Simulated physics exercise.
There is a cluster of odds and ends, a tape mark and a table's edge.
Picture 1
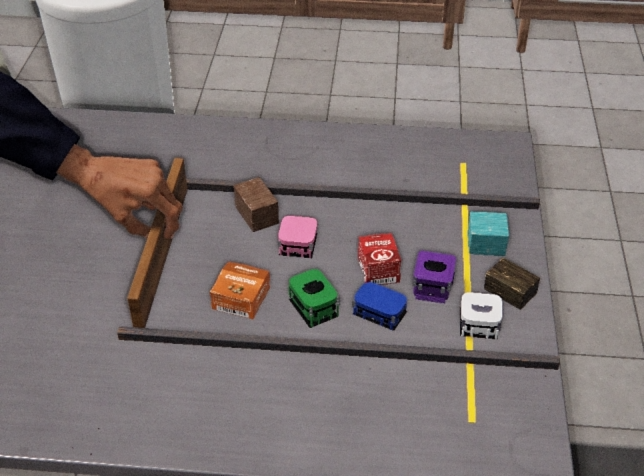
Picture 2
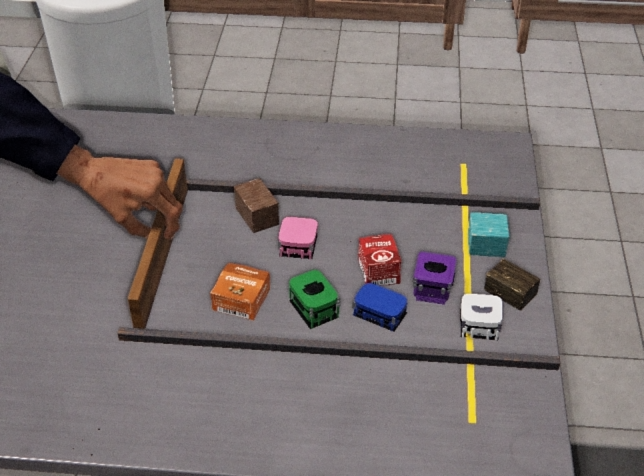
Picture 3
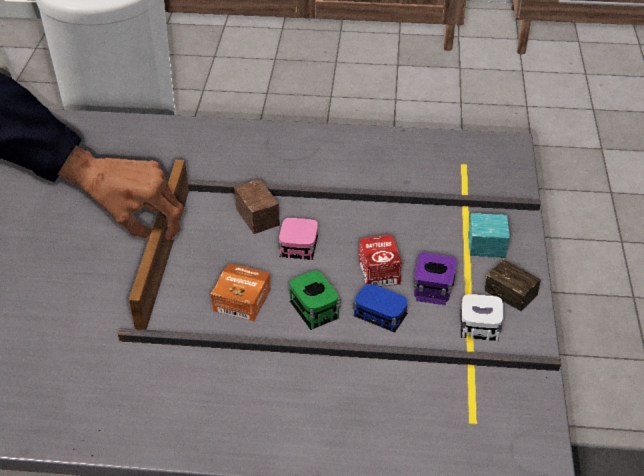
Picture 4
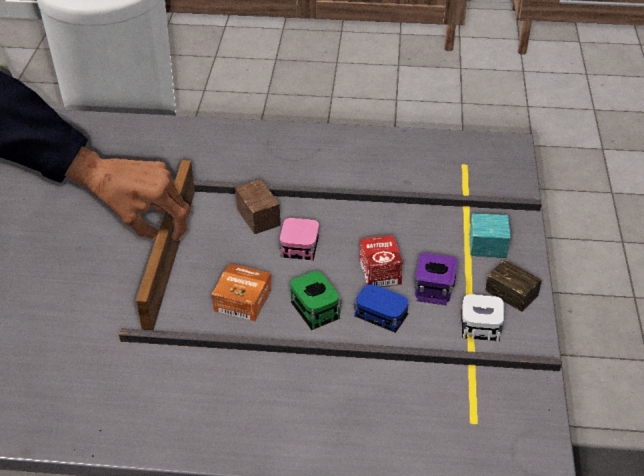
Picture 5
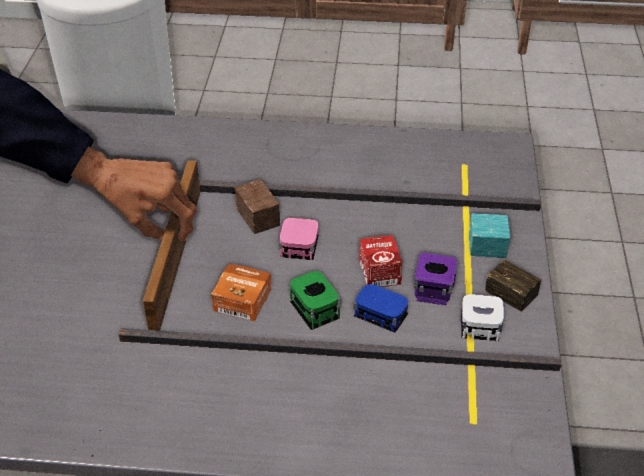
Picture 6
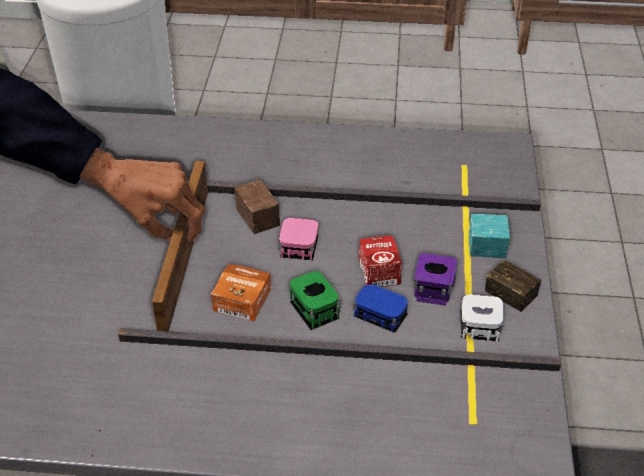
Hand sliding a wooden board slightly right along a grey table, small colourful boxes and blocks sitting still near yellow tape.
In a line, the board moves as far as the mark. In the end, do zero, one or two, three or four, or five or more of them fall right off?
Three or four of them do.
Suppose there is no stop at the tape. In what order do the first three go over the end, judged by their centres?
First the white case, next the black block, then the blue case.
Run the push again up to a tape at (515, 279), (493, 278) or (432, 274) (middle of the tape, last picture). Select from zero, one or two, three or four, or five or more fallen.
Lab note - tapes per position, in order: More than four; more than four; either one or two.
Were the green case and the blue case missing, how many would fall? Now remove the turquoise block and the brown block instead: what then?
The count is 1 in the first case and 3 in the second.
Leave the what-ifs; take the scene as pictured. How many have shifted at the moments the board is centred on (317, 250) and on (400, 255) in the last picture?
The counts are 5 and 9.
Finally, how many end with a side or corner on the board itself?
That comes to 3.
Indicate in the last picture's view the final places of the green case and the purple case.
The green case comes to rest close to (536, 321), while the purple case rests close to (551, 290).
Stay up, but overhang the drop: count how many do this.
The count is 1.
A little later, none off yet; black block at rest near (513, 286); turquoise block at rest near (489, 236); white case at rest near (481, 319).
Next, none off yet; black block at rest near (513, 286); turquoise block at rest near (489, 236); white case moving near (489, 319).
Later still, none off yet; black block shifted about its own width near (549, 290); turquoise block at rest near (489, 236); white case tilted a little near (571, 329).
When it is over, the number that fall off is three or four; down, blue case, white case and black block.
